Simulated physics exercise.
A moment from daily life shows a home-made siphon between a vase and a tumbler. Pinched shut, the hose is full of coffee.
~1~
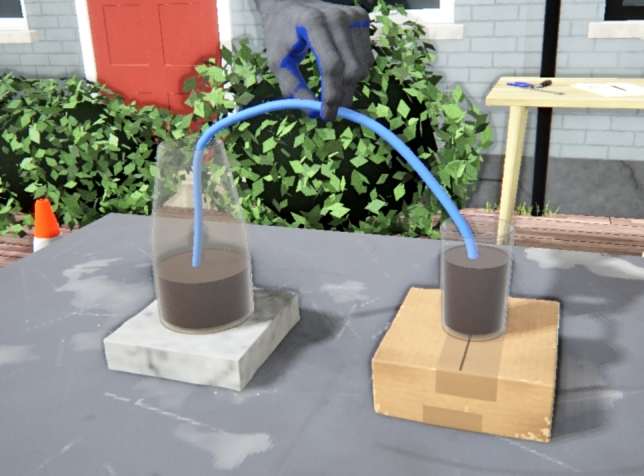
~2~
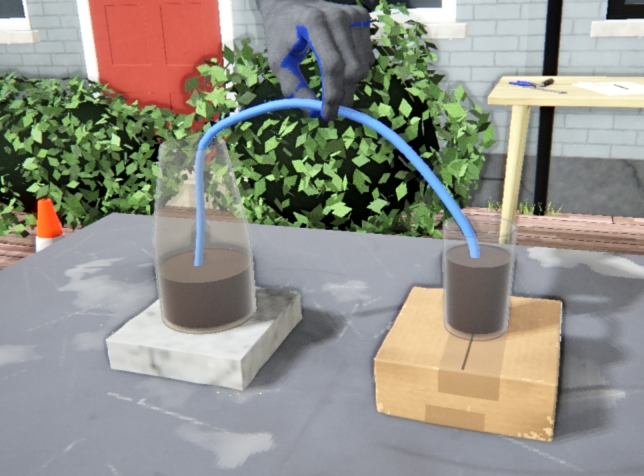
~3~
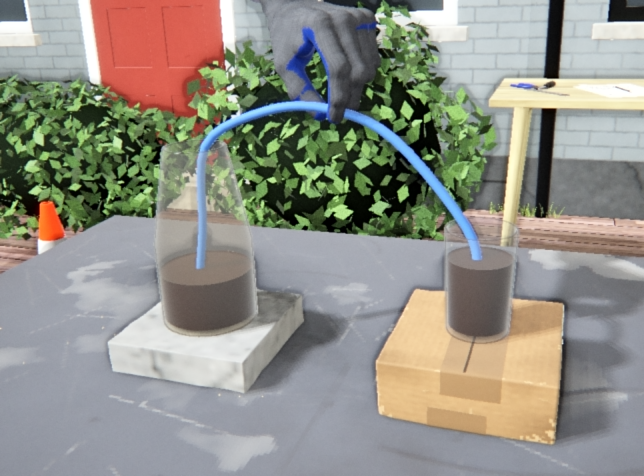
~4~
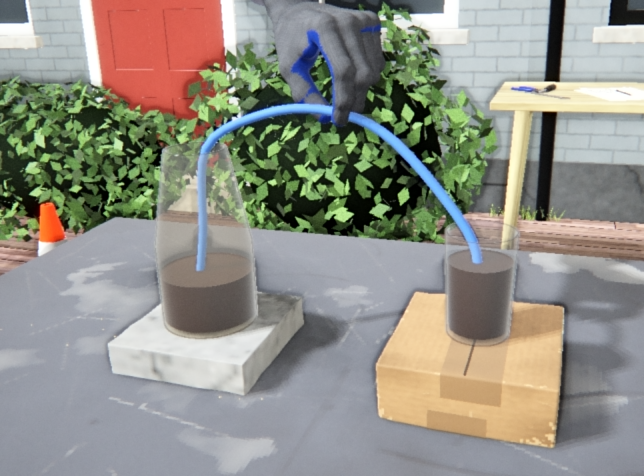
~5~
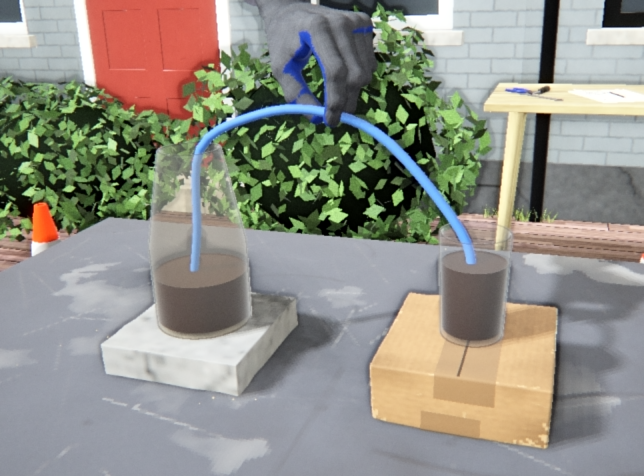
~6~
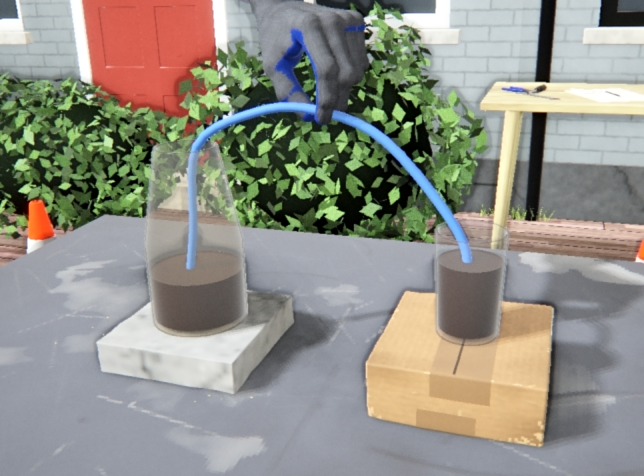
At the start, a dark-gloved hand pinches a blue hose arching between a vase of dark liquid on a pale block at left and a fuller tumbler on a cardboard box at right. The hand keeps its grip, shifting slightly, while the view drifts a little and both liquid levels show no clear change.
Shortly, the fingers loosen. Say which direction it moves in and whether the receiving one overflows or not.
Prediction - flow - leftward, taker - no overflow.
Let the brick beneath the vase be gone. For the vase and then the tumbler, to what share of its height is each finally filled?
In that order they come to 35 and 15 in a hundred of their heights.
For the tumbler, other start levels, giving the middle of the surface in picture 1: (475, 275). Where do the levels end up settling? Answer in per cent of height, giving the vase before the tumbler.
30 % then 35 %, roughly.
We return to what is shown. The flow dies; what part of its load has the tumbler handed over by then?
About 45 in a hundred.
A moment on, the vase is about a quarter full; the tumbler is about two thirds full.
Further on, the vase is about a third full; the tumbler is about half full.
When it is over, the vase is about a third full; the tumbler is about a third full; the two surfaces are level.
